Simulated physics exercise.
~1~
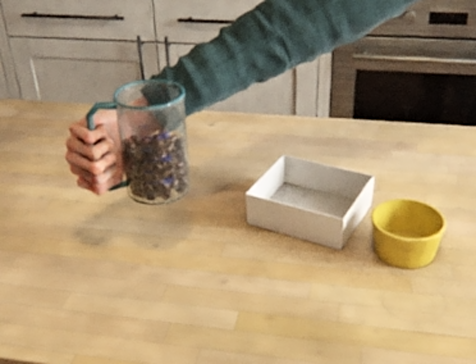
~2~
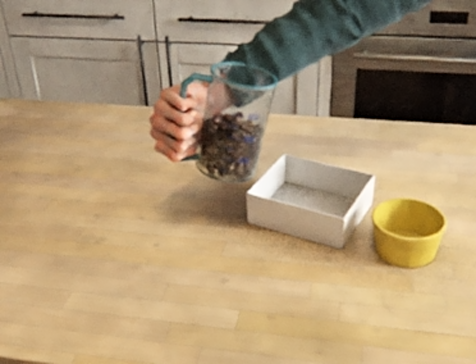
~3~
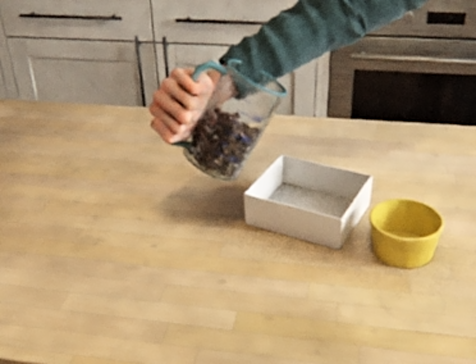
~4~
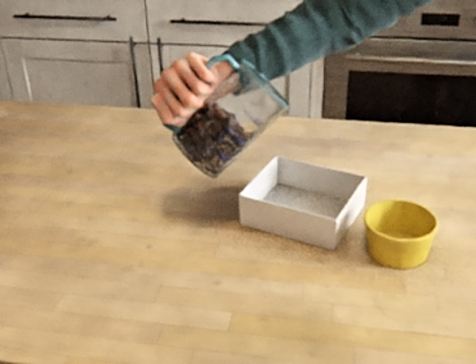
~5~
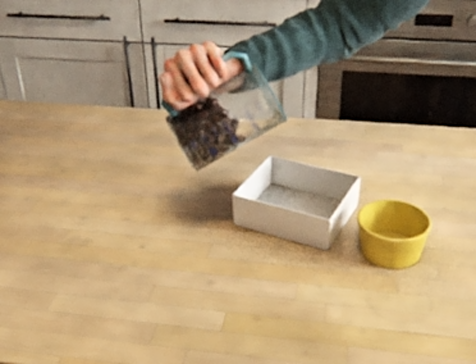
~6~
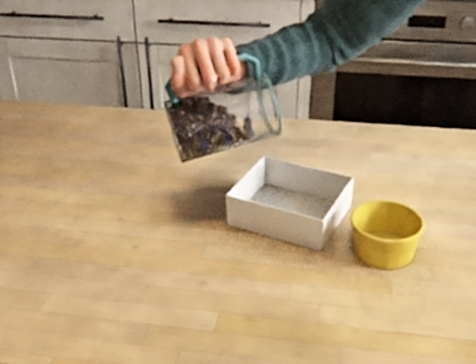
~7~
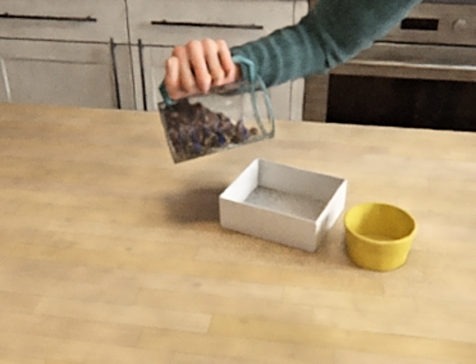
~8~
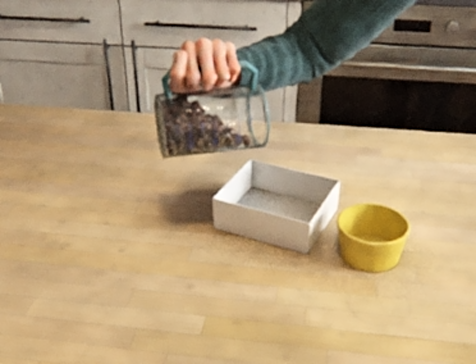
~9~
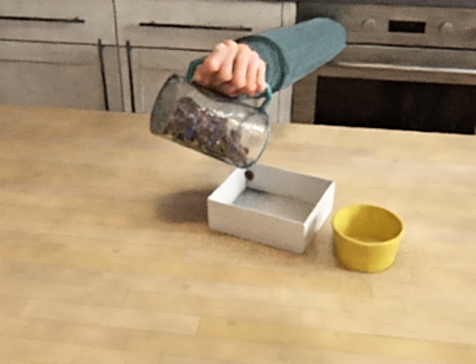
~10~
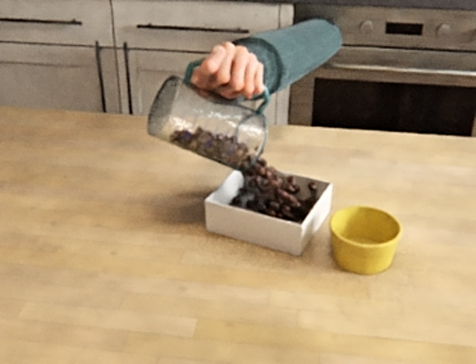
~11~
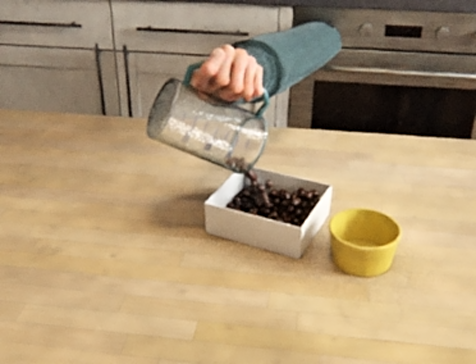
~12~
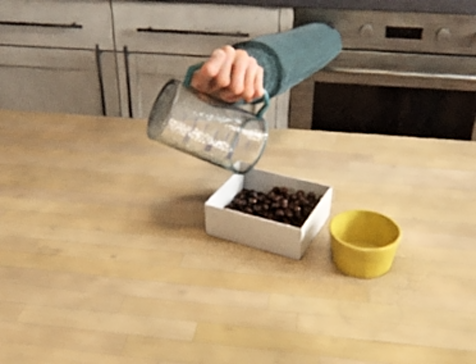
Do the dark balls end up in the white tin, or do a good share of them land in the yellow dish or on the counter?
They end up in the white tin. The yellow dish stays empty and no balls are left lying on the counter.
